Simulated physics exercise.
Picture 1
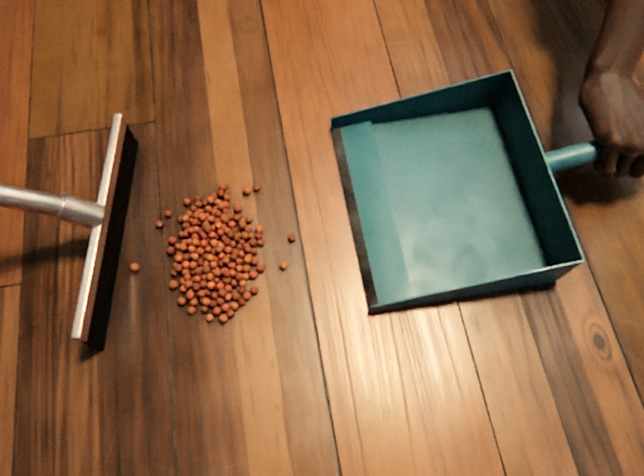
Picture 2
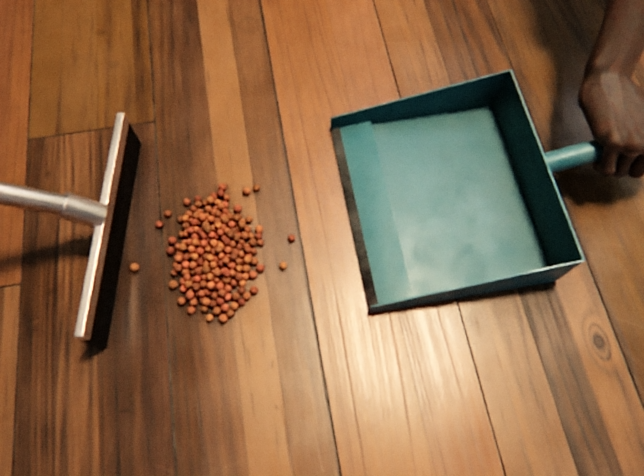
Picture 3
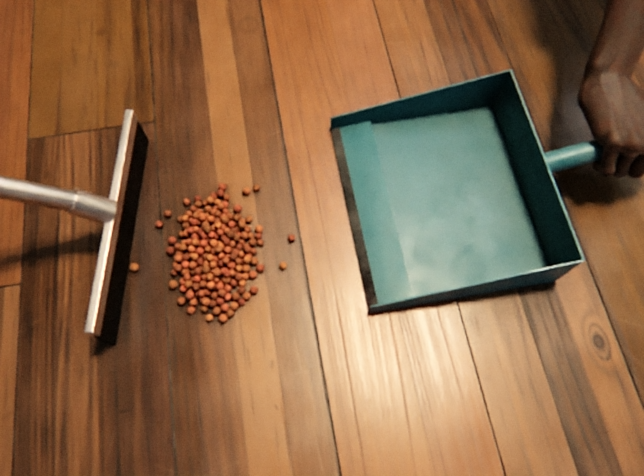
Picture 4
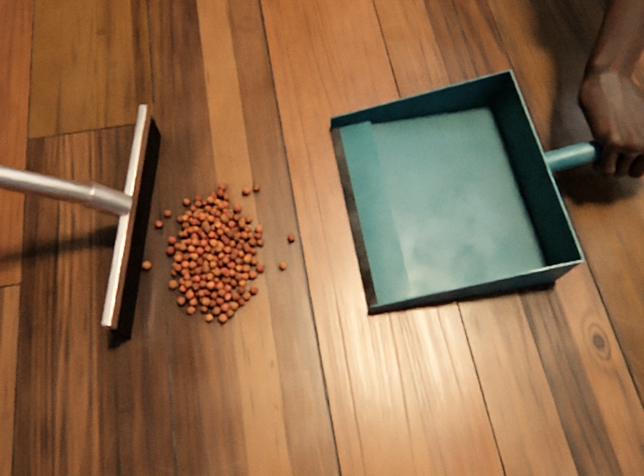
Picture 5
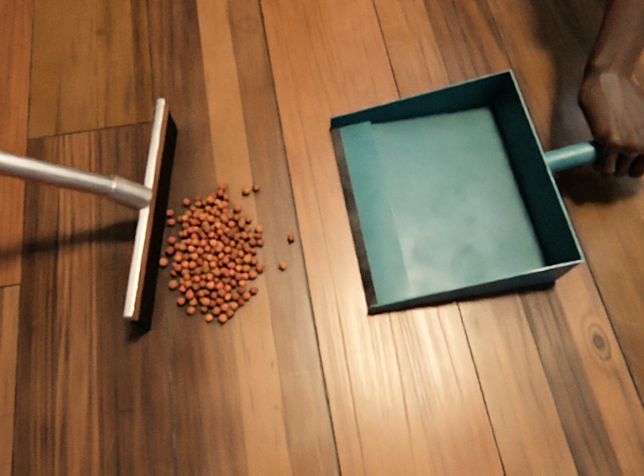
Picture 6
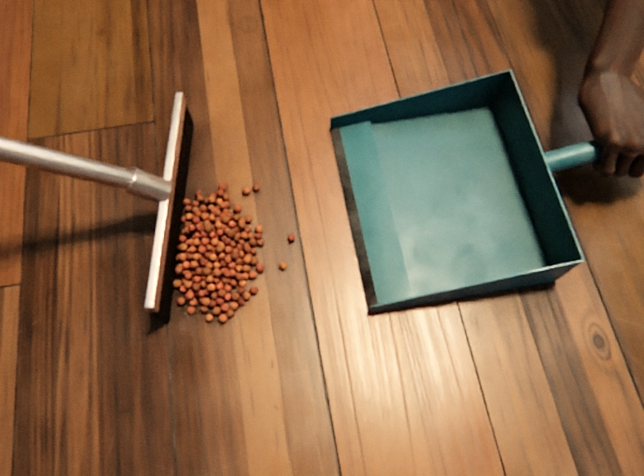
A hand held a teal dustpan still on the wooden floor while a rigid blade on a metal handle slid right, meeting the heap of reddish-brown pellets and pushing its left edge slightly inward.
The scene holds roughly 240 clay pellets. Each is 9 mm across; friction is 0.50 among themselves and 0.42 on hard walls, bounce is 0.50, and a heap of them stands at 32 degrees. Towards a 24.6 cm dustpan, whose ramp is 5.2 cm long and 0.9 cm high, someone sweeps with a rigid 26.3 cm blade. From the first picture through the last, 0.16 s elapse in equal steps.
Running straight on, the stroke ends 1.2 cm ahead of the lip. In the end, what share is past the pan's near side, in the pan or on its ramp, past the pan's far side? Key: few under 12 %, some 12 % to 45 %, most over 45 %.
Past the pan's near side = few, in the pan or on its ramp = some, past the pan's far side = few.
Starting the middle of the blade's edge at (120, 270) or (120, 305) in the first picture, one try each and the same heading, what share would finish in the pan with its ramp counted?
About 25 and 40 per cent.
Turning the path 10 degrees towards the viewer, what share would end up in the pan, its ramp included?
That would give about 30 percent.
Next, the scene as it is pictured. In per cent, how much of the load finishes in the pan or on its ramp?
I reckon around 15 in a hundred.
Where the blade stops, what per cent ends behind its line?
Roughly 15 per cent of it.
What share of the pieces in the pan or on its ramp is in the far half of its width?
I'd put it near 60 per cent.
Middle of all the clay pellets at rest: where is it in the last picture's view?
Near (337, 227).
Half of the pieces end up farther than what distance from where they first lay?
16 cm or thereabouts.
Then, 0.13 s after the last picture, middle of the blade 11 cm from the lip; 0 % over the lip, far side 0 %, near side 0 %.
Then, 0.21 s after the last picture, middle of the blade 6 cm from the lip; 0 % over the lip, far side 0 %, near side 5 %.
Then, 0.44 s after the last picture, middle of the blade 4 cm from the lip; 15 % over the lip, far side 0 %, near side 5 %.
In the end, near side 5 %, pan 15 %, far side 0 %, in front of the lip or behind the blade 75 %.
